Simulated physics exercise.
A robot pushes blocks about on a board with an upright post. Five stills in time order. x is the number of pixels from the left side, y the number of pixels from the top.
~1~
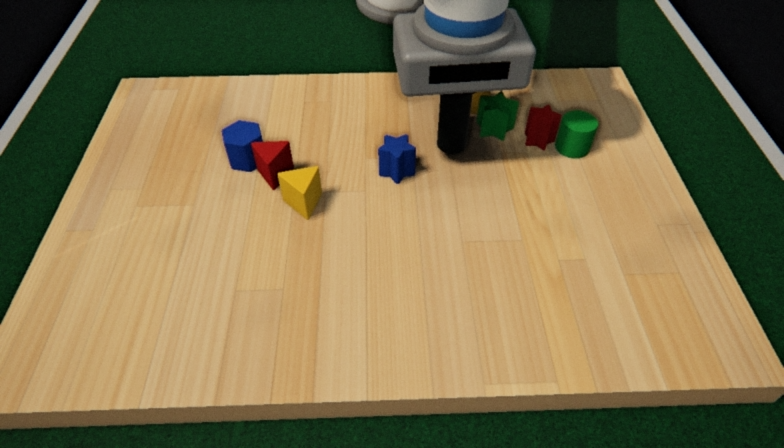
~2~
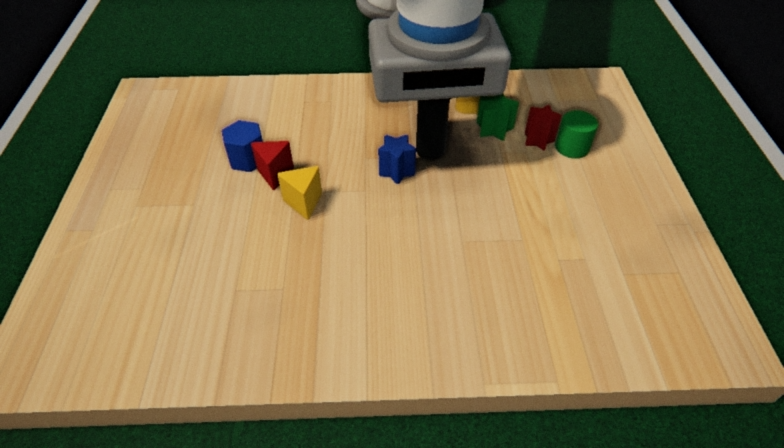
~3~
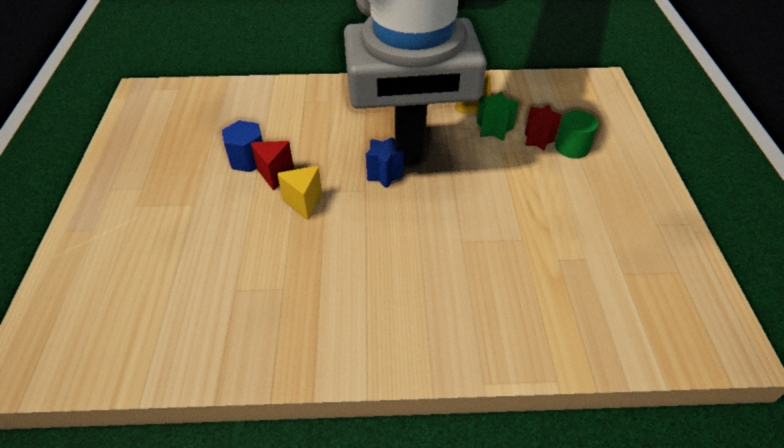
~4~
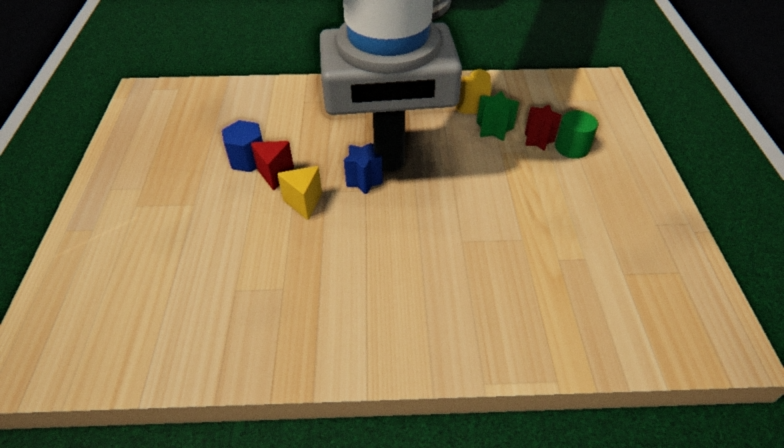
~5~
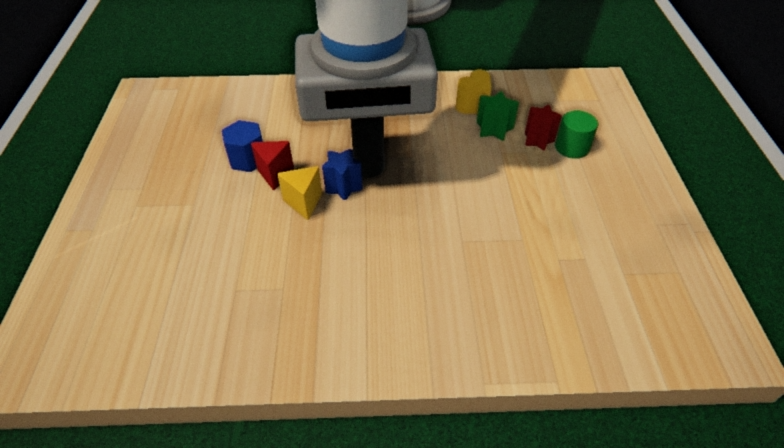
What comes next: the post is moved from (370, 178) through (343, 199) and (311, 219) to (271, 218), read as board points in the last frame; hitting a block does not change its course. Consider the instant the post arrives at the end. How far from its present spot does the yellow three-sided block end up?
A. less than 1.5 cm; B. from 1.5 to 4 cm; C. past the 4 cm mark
Correct choice: C.
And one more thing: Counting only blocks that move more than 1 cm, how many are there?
When the path ends, I think you'll find two blocks out of place by more than 1 cm.
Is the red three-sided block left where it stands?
In short: Yes.
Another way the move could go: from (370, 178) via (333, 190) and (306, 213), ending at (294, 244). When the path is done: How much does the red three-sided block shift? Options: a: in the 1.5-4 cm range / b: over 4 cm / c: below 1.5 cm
My answer is option c.
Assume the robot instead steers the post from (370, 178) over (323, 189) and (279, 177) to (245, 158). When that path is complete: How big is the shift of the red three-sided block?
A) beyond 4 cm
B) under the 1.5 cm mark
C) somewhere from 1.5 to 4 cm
The answer is A.
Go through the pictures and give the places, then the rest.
Post tip (451, 145); block tops, red three-sided block (269, 149); yellow three-sided block (300, 177); blue star-shaped block (397, 144), in the first frame.
Post (430, 151); blocks unchanged, in the second frame.
Post (410, 156); blue star-shaped block (384, 148), in the third frame.
Post (389, 162); blue star-shaped block (362, 154), in the fourth frame.
Post (369, 168); red three-sided block (269, 149); yellow three-sided block (300, 177); blue star-shaped block (341, 160), in the fifth frame.
What follows on the original path. One third of the way, post (342, 189); yellow three-sided block (284, 180), turned 40° anticlockwise; blue star-shaped block (311, 168), turned 40° clockwise.
Two thirds of the way, post (309, 209); yellow three-sided block (265, 181), turned 50° anticlockwise; blue star-shaped block (296, 172), turned 90° clockwise.
At the end, post (268, 208); red three-sided block in place; yellow three-sided block (244, 171); blue star-shaped block (289, 171), turned 135° clockwise.
